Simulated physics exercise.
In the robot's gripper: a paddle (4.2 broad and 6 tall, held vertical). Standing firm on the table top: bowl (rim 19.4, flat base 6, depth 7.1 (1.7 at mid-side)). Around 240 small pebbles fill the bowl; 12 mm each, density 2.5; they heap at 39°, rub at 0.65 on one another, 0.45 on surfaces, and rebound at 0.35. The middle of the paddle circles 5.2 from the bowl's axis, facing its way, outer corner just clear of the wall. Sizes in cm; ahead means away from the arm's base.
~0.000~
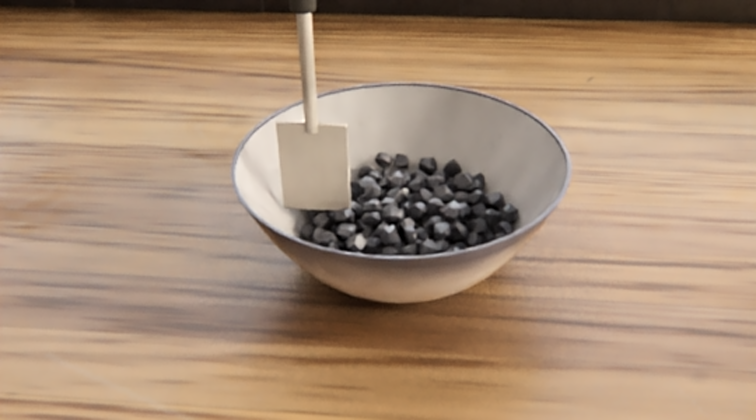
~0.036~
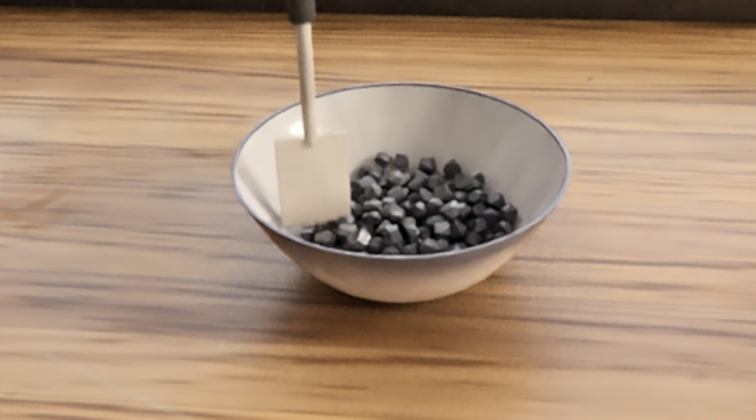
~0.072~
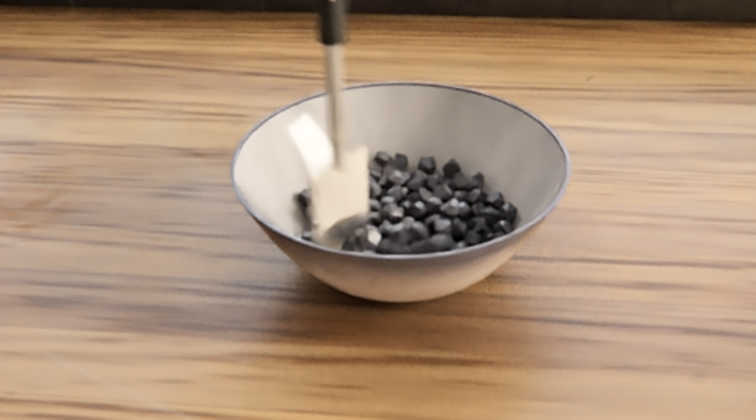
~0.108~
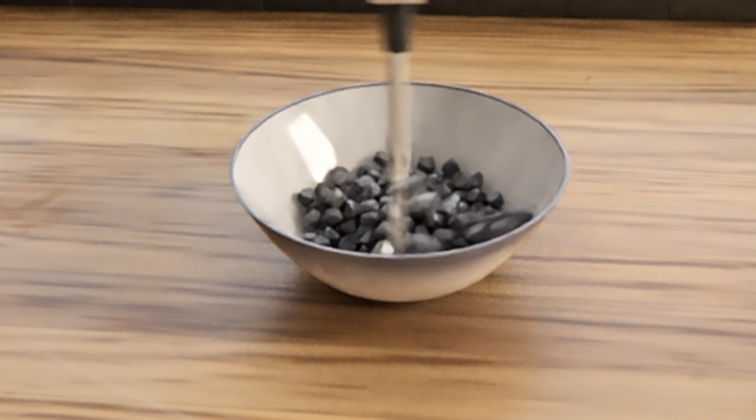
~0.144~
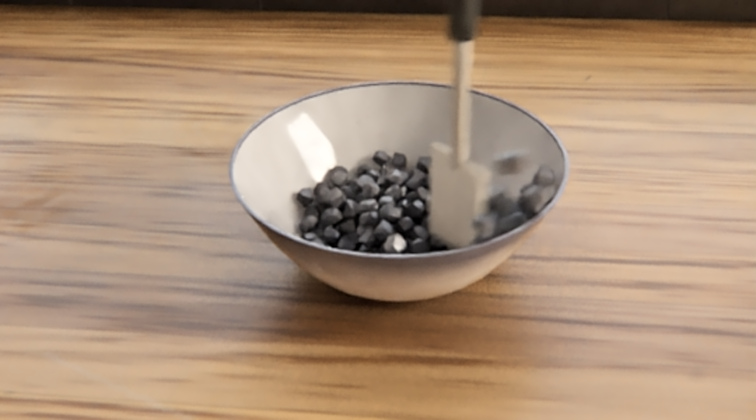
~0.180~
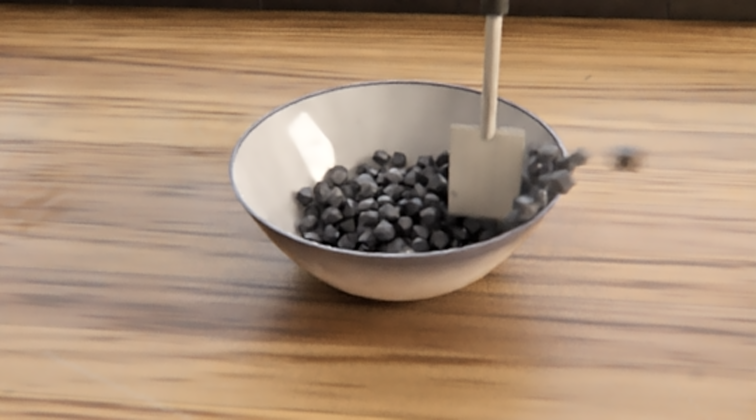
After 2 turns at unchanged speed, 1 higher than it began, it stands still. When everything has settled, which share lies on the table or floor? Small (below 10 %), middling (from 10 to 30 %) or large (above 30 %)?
On the table or floor the share is middling, from 10 to 30 %.
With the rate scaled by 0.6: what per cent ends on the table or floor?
Some 5 per cent.
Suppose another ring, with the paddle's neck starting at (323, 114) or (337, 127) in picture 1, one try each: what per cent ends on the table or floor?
Some 25 and 20 per cent.
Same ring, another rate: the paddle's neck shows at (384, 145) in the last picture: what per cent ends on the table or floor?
About 0 per cent.
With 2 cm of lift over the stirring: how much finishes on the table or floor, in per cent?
About 5 per cent.
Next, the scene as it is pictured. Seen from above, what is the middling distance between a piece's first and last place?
About 2 cm.
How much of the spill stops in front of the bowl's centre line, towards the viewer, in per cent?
Some 50 per cent.
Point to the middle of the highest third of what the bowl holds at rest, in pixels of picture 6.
At about (383, 227).
After 0.37 s, 23° round, highest piece 10 above the table; 215 in the bowl, 10 on the table or floor, 15 in flight or on the tool.
After 0.57 s, 233° round, highest piece 9 above the table; 197 in the bowl, 35 on the table or floor, 8 in flight or on the tool.
After 0.87 s, 0° round, highest piece 5 above the table; 197 in the bowl, 43 on the table or floor.
After 1.57 s, 0° round, highest piece 5 above the table; 197 in the bowl, 43 on the table or floor.
In the end, 197 in the bowl, 43 on the table or floor. That is 18 % on the table or floor.
